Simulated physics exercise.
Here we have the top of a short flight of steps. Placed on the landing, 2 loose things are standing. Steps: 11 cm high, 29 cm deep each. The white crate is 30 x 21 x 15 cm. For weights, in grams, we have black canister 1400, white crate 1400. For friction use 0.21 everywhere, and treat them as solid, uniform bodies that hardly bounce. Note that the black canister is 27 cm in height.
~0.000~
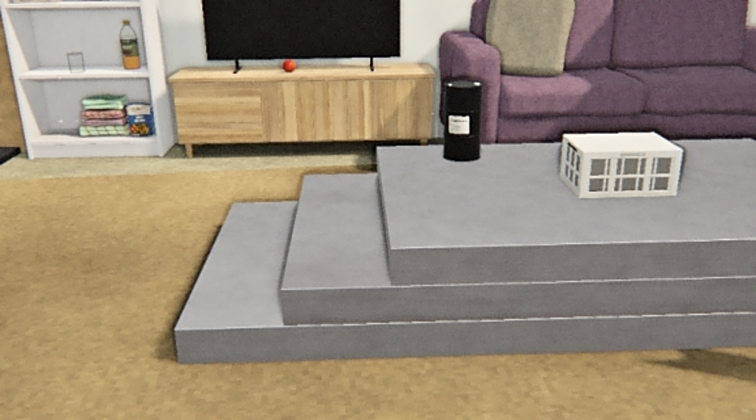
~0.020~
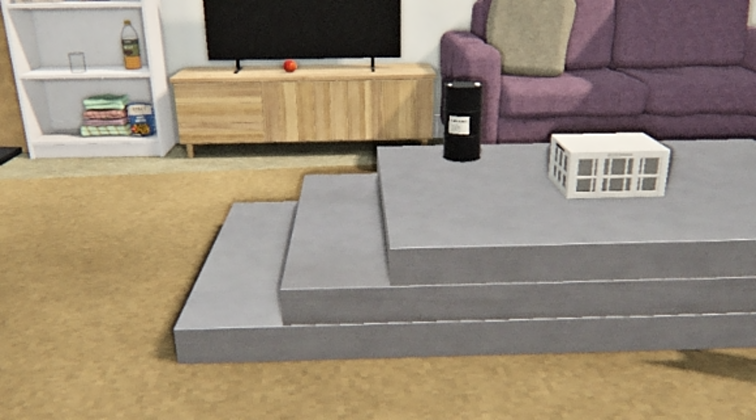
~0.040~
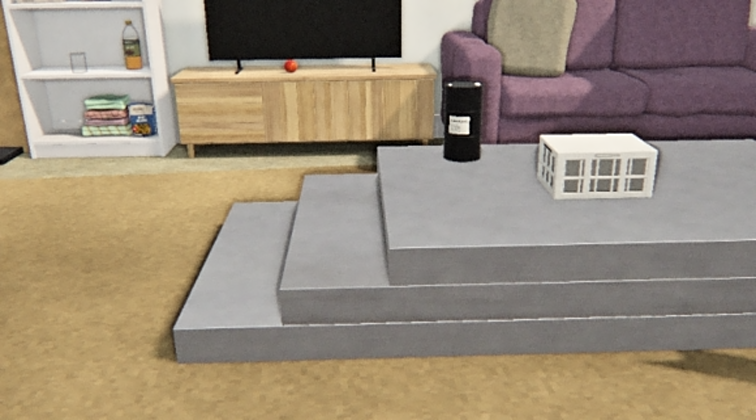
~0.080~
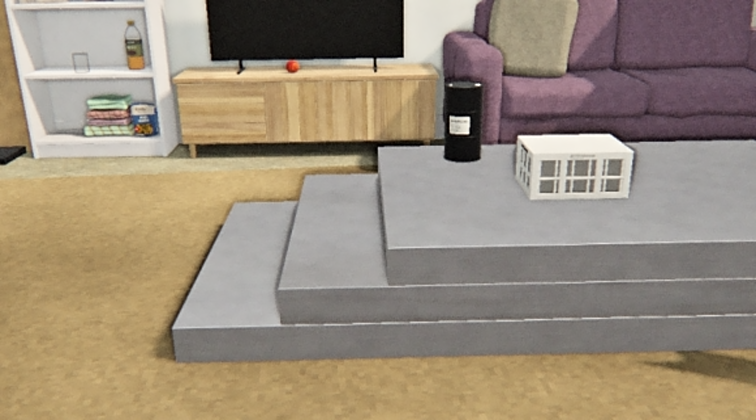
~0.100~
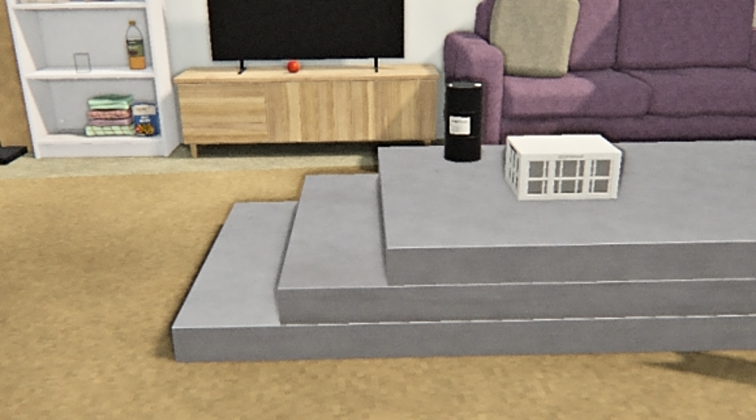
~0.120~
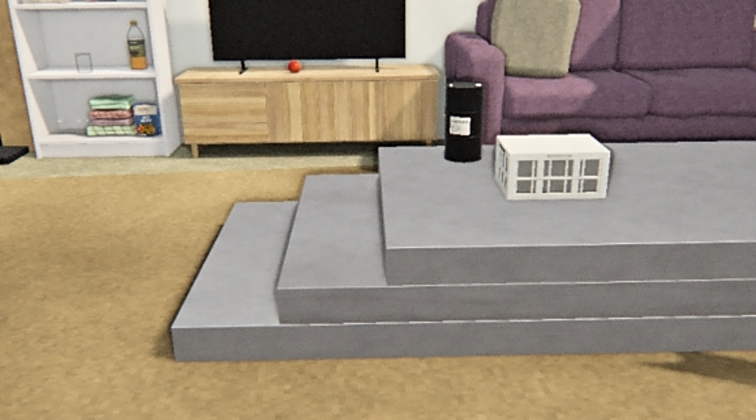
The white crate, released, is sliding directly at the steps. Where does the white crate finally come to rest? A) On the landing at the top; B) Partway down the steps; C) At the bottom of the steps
B, partway down the steps.
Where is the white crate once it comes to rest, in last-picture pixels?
Around (240, 237).
By 0.32 s, 23 cm of landing left; white crate near (454, 169).
By 0.72 s, 15 cm past the top edge and 6 cm lower; white crate near (336, 188).
By 1.62 s, 36 cm past the top edge and 13 cm lower; white crate near (269, 212).
When it is over (2.9 s), 46 cm past the top edge and 22 cm lower; black canister within 12 cm of the start. End places, in pixels of the last picture, white crate near (240, 237).
